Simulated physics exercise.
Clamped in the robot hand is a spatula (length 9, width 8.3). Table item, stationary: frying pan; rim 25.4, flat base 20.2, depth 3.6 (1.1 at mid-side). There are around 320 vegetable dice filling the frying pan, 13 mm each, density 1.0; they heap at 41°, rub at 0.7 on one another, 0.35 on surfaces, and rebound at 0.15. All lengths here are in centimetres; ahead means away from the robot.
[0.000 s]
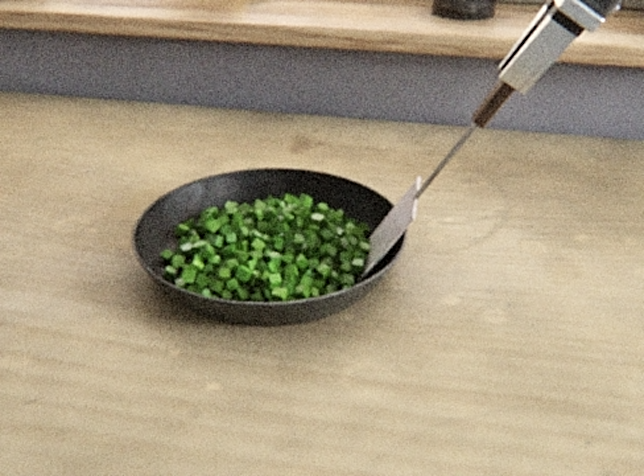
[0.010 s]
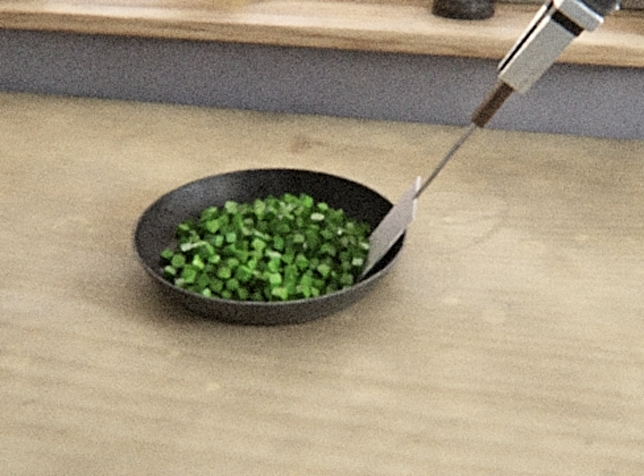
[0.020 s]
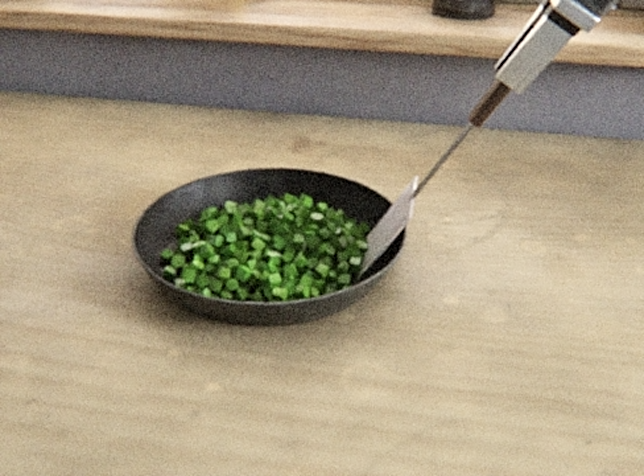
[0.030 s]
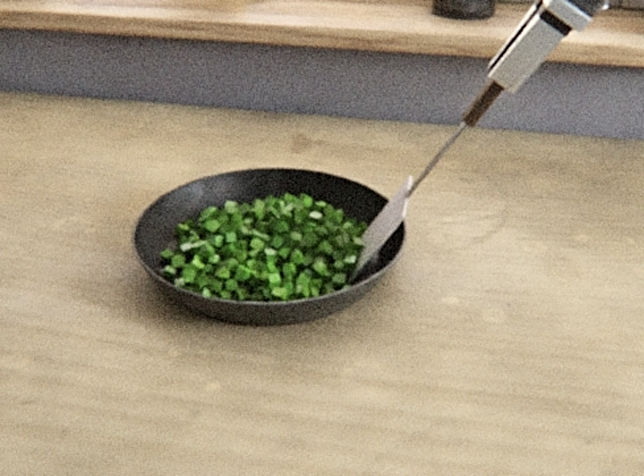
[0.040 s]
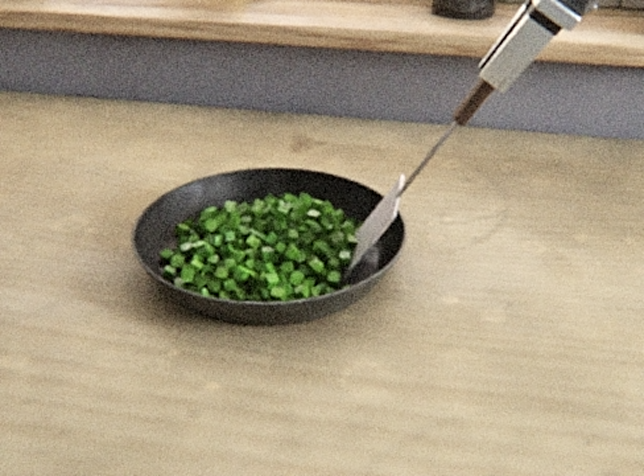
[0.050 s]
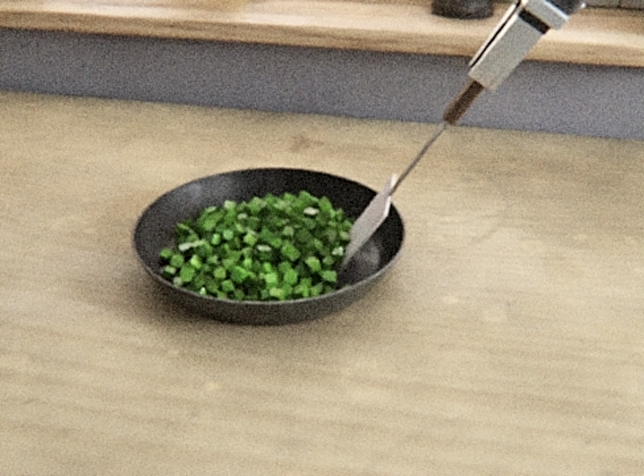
A robot arm reaches in from the upper right with a spatula, seen from a raised, steady view over a pale wooden table. A dark frying pan left of centre holds a heap of small green vegetable pieces, with a grey band and a wooden ledge behind. The spatula rests nearly still at the pan's right side, then slides slowly left, nudging the nearest pieces inward.
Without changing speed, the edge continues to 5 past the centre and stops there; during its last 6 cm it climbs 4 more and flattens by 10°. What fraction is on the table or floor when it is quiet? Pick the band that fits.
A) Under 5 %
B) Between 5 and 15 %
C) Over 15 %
Between 5 and 15 %.
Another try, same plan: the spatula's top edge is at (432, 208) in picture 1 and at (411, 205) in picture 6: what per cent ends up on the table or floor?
My guess would be close to 5 per cent.
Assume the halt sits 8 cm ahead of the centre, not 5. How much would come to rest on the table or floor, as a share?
In that case around 25 per cent.
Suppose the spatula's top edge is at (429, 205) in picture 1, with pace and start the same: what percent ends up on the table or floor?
Around 5 percent ends up on the table or floor.
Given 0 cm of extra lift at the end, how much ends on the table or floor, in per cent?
You'd expect near 0 percent of it there.
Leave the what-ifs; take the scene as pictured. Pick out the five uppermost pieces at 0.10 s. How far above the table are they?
Roughly 5 cm above the table.
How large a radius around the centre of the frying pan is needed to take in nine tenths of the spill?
It comes to about 25 cm.
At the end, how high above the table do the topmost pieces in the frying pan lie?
It reaches roughly 5.5 cm.
After 0.10 s, sloping 59°, highest piece 5 above the table; 315 in the frying pan.
After 0.15 s, sloping 55°, highest piece 6 above the table; 315 in the frying pan.
After 0.38 s, sloping 49°, highest piece 6 above the table; 293 in the frying pan, 22 on the table or floor.
After 1.43 s, sloping 49°, highest piece 6 above the table; 293 in the frying pan, 22 on the table or floor.
At rest, 293 in the frying pan, 22 on the table or floor. That is 7 % on the table or floor.
